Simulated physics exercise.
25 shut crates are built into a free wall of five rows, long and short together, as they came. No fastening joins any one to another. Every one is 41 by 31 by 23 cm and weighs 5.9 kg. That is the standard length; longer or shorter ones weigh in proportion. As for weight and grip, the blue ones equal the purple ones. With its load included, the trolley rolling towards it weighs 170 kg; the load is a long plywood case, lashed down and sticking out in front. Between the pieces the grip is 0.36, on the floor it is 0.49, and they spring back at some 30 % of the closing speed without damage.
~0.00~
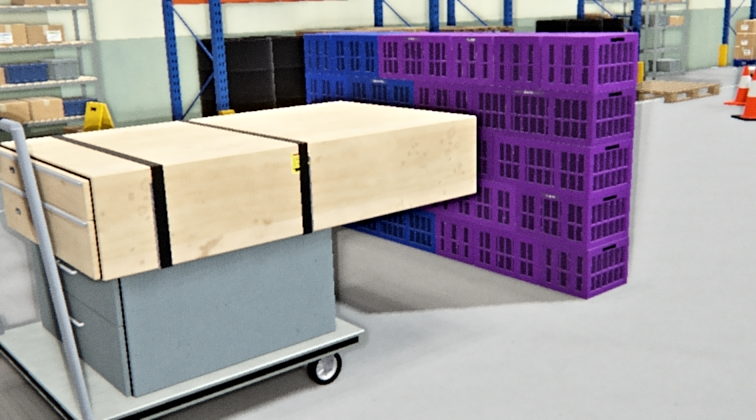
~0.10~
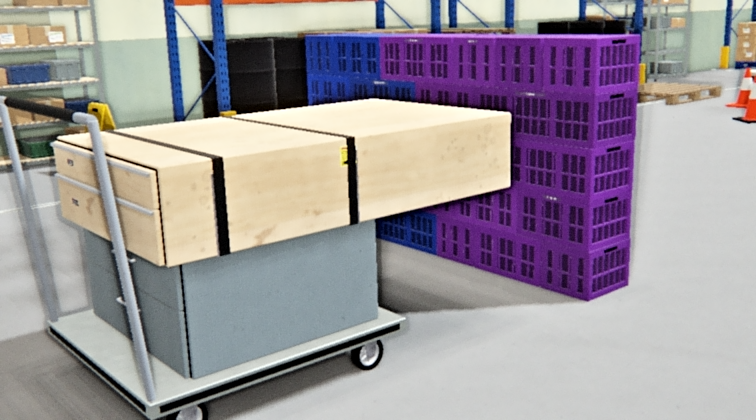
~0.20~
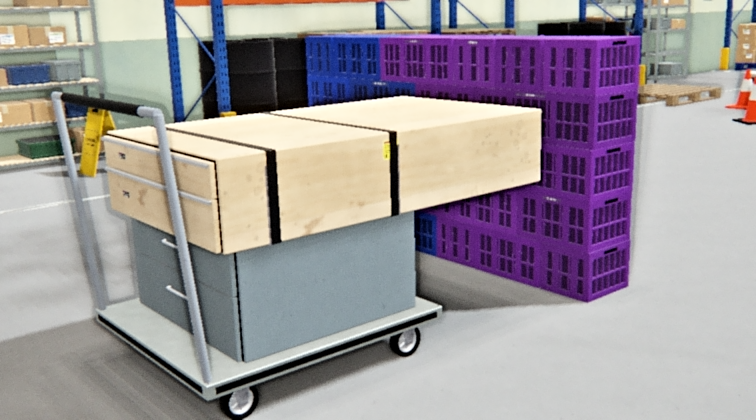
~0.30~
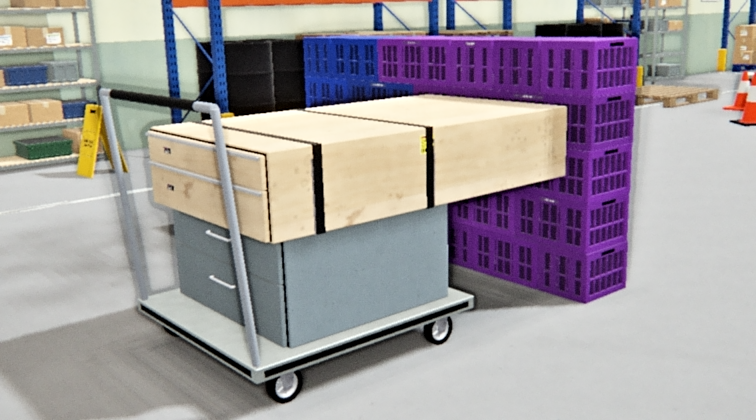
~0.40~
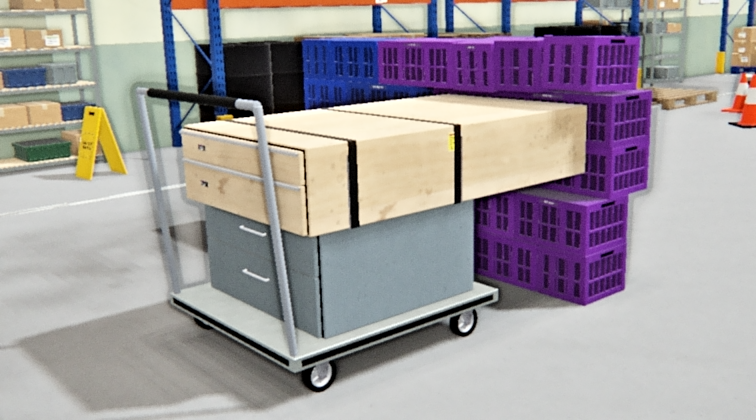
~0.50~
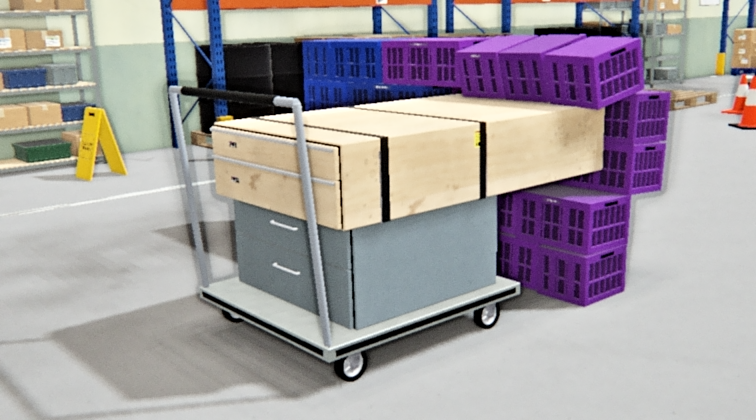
In a warehouse, a trolley carrying a long strapped wooden case rolls right into stacked purple and blue crates, shoving and tilting several.
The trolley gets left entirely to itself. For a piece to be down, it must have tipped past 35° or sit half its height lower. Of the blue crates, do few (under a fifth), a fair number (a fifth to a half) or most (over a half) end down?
Few.
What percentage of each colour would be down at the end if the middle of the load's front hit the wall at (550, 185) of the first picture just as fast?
That hit would leave blue at 20 and purple at 70 per cent down.
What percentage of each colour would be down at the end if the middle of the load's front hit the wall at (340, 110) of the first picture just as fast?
The blue ones would be 50 per cent down and the purple ones 0 per cent.
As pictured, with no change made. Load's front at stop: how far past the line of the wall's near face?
85 cm past it.
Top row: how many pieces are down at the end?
A total of 1.
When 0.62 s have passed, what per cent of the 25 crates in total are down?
By that time it is 0 percent.
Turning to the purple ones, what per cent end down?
The purple group finishes with 30% down.
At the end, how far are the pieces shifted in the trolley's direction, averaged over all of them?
It works out to near 35 cm.
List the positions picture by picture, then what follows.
In the first frame (places mark the middle of the side facing us), load (465, 142) 59 cm short of the wall; top blue crate (354, 56); top purple crate (412, 58); nothing disturbed.
The second frame shows load (501, 137) 40 cm short of the wall; top blue crate (356, 57).
The third frame shows load (532, 133) 21 cm short of the wall; top blue crate (356, 58).
The fourth frame shows load (558, 129) 27 mm short of the wall; top blue crate (353, 59).
The fifth frame shows load (578, 127) 12 cm into the wall's line; top blue crate (353, 61); steepest lean 3°, the crate at (471, 68); 7 disturbed, none down.
The sixth frame shows load (597, 125) 26 cm into the wall's line; top blue crate (354, 62); top purple crate (419, 63) shifted 45 mm; steepest lean 13°, the crate at (522, 77); 10 disturbed, none down.
After 0.62 s, load 40 cm past the wall's line, still rolling; none of the 10 blue crates down (0 of 25 in all colours); top blue crate leaning 3°; top purple crate leaning 3°.
After 0.82 s, load 63 cm past the wall's line, still rolling; none of the 10 blue crates down (4 of 25 in all colours); top blue crate shifted 36 mm; top purple crate leaning 4°.
After 1.08 s, load 81 cm past the wall's line, still rolling; none of the 10 blue crates down (4 of 25 in all colours); top blue crate shifted 36 mm; top purple crate leaning 8°.
After 1.86 s, load 88 cm past the wall's line, still rolling; none of the 10 blue crates down (5 of 25 in all colours); top blue crate shifted 39 mm; top purple crate leaning 8°.
At rest (3.0 s), load 87 cm past the wall's line, stopped; none of the 10 blue crates down (5 of 25 in all colours); top blue crate shifted 38 mm; top purple crate leaning 8°. That is 0 per cent. As the last picture would show them, middles, top blue crate near (379, 60), top purple crate near (469, 61).
